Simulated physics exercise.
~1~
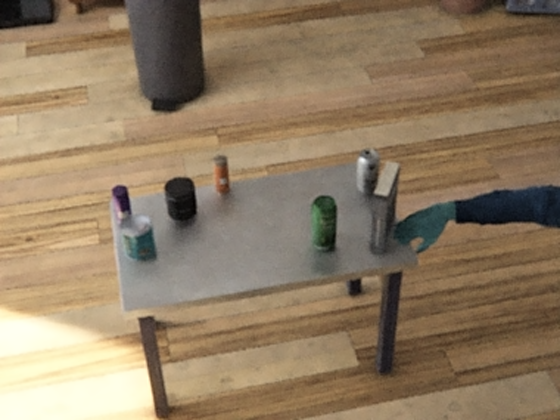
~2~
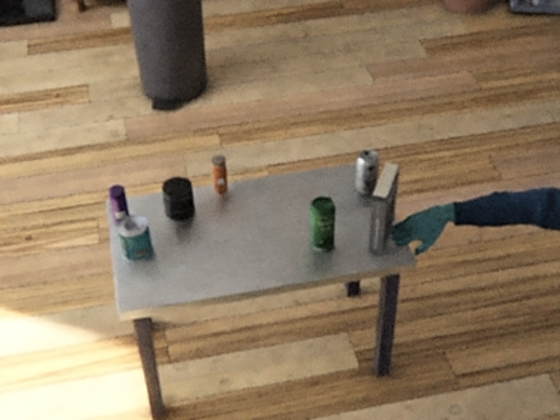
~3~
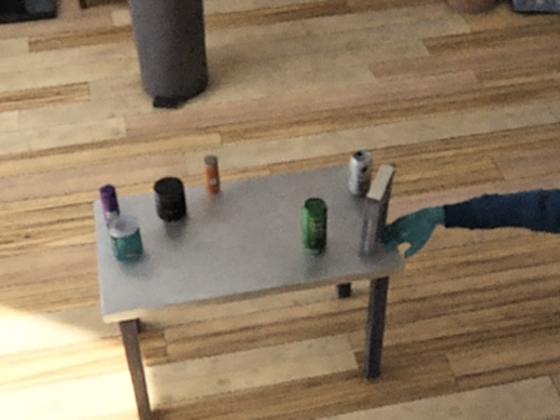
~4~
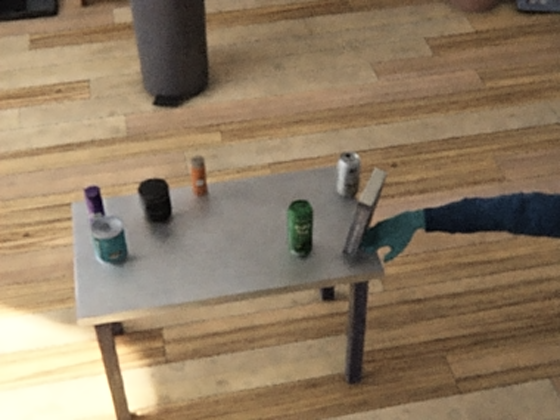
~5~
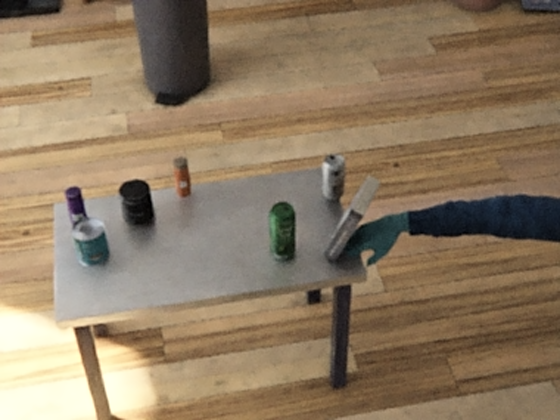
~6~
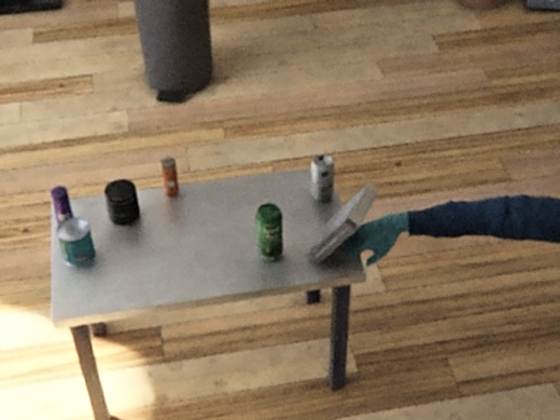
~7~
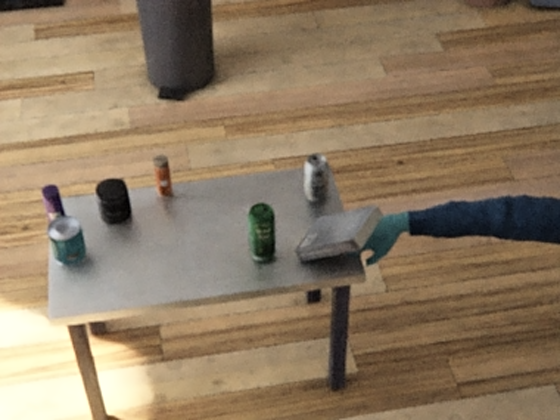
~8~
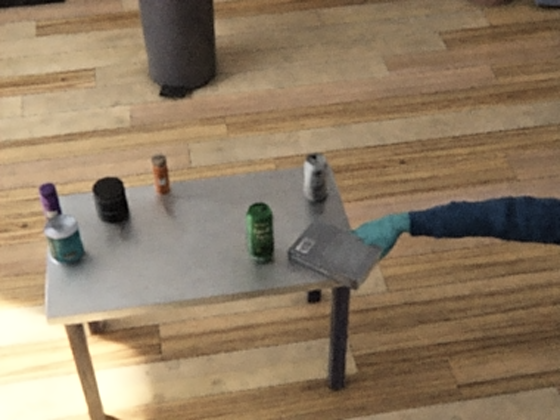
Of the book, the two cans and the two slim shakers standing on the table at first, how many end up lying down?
One of them does. The grey book tips over and ends lying flat near the right edge, while the cans and shakers stay upright.
Work table sliding left under a gloved hand, its upright grey book tipping right and ending flat while the cans stay standing.
